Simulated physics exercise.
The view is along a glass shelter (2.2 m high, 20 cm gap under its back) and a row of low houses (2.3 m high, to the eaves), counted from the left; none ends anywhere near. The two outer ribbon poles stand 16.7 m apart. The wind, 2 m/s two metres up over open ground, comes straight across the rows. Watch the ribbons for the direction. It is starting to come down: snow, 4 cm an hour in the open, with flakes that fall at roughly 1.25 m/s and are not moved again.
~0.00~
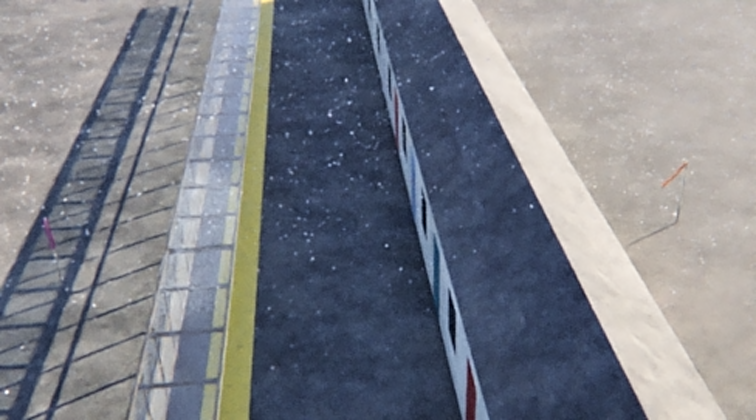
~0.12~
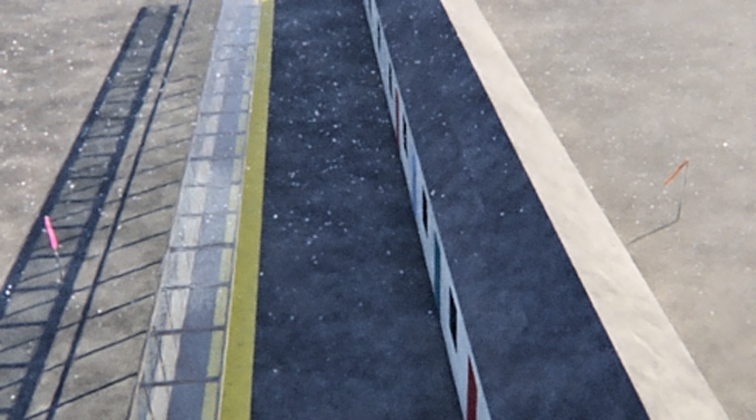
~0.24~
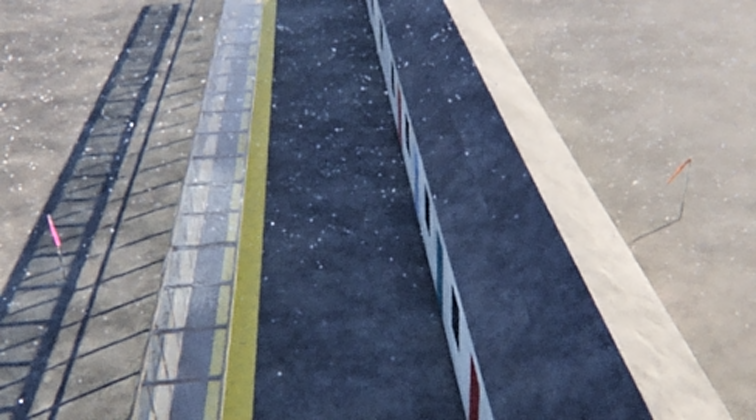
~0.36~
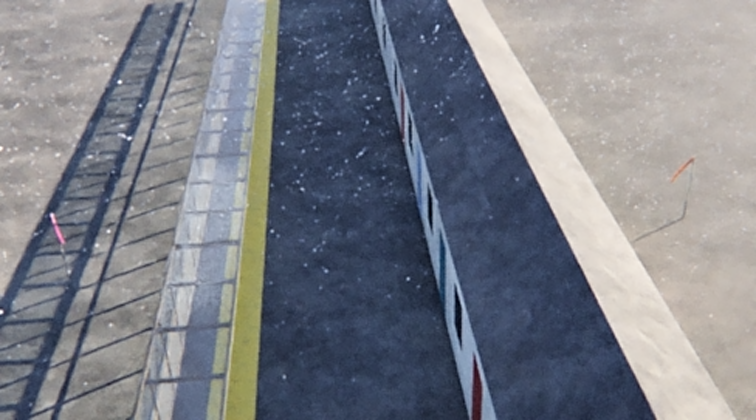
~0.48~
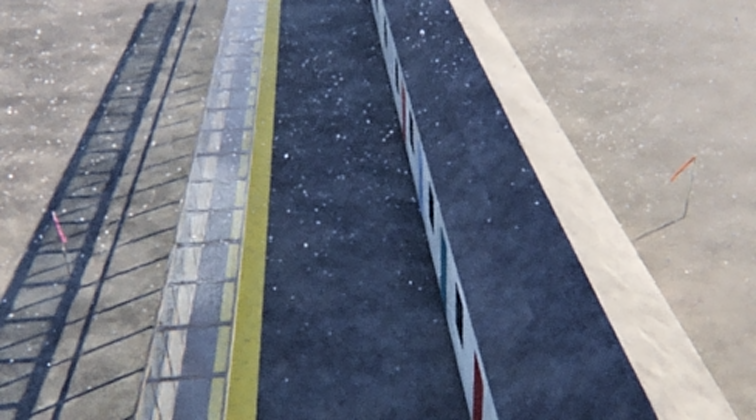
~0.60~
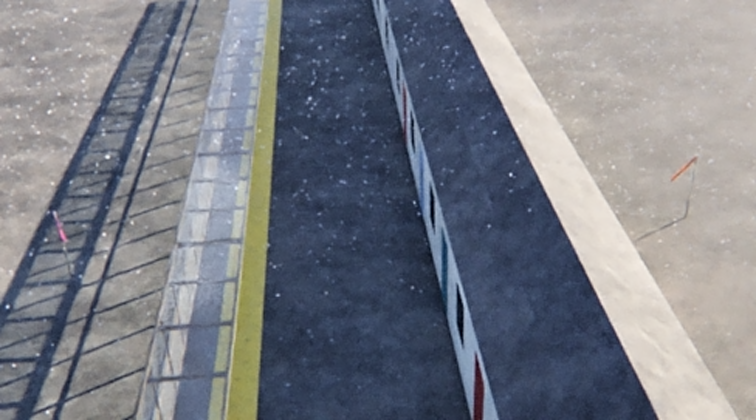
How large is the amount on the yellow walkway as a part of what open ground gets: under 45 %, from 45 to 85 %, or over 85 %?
On the yellow walkway: Less than 45 % of what open ground gets.
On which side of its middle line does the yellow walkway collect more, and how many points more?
The right one, some 30 points more.
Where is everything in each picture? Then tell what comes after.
The first picture shows the left ribbon ends at (53, 249), hanging almost straight.
The second picture shows the right ribbon ends at (664, 184), leaning 35 degrees to the left and the yellow one passes (241, 251).
The third picture shows the left ribbon ends at (59, 246), hanging almost straight, above the rows the flakes slant 70 degrees from upright, towards the left and the top of the glass shelter crosses (218, 154).
The fourth picture shows the right ribbon ends at (671, 182), leaning 35 degrees to the left and the yellow one passes (251, 202).
The fifth picture shows above the rows the flakes slant 70 degrees from upright, towards the left.
The sixth picture shows the right ribbon ends at (672, 181), leaning 40 degrees to the left and the top of the row of low houses crosses (492, 83).
10 minutes on, 1 mm on the yellow walkway, 7 mm in the open.
30 minutes on, 3 mm on the yellow walkway, 20 mm in the open.
60 minutes on, 6 mm on the yellow walkway, 40 mm in the open, so the yellow walkway has 15 % of the open amount; the left half of it has 0 %, the right half 29 %.
